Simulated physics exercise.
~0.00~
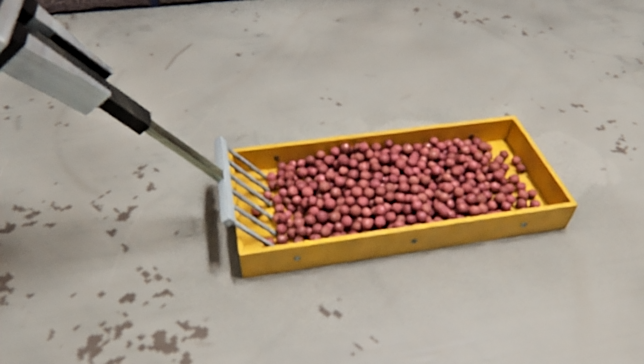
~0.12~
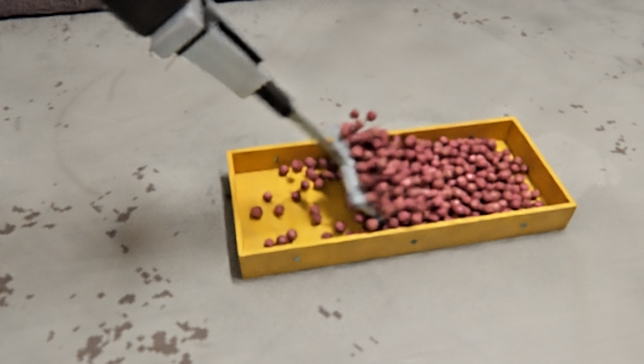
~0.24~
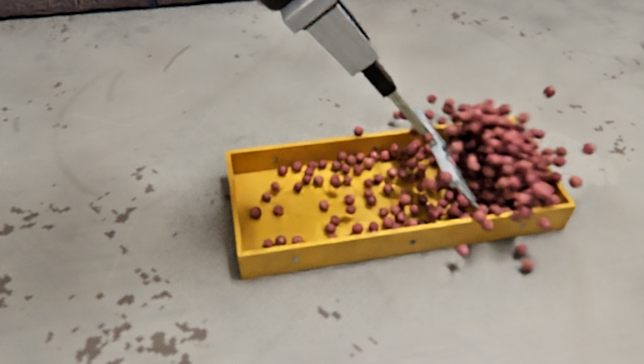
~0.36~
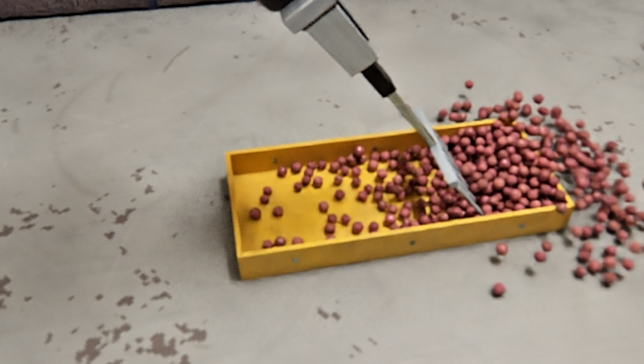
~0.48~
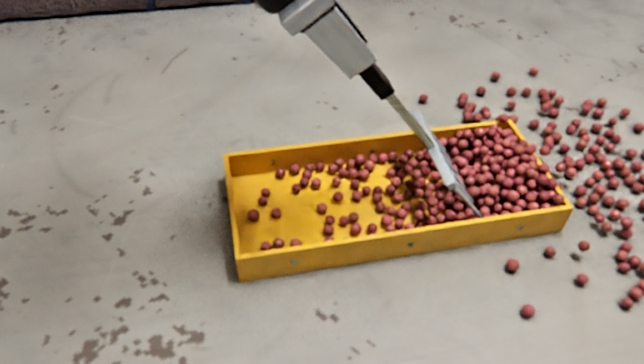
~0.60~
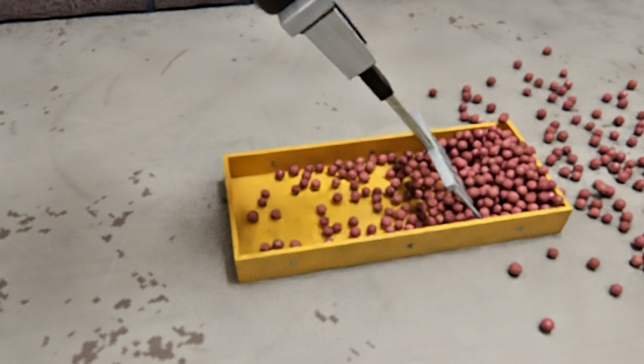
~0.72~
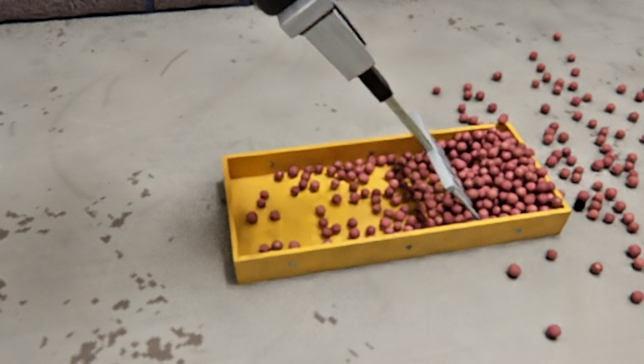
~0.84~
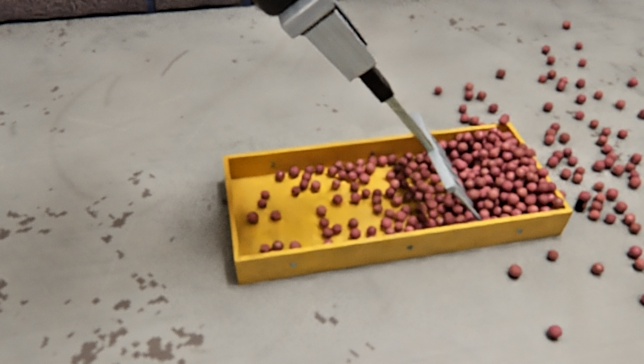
On a pale grey surface with scattered brown flecks, seen from above at an angle by a slightly swaying camera, sits a long yellow tray filled with round, dull red beads. A grey and black arm reaches in from the upper left, holding a pale rake at the tray's left end. The rake sweeps quickly right, driving the beads into a tall heap. Many spill over the right end and scatter across the surface, while the rake stops inside the tray. Finally, the strays lie spread out at right, with most beads still in the tray, piled against its right end.
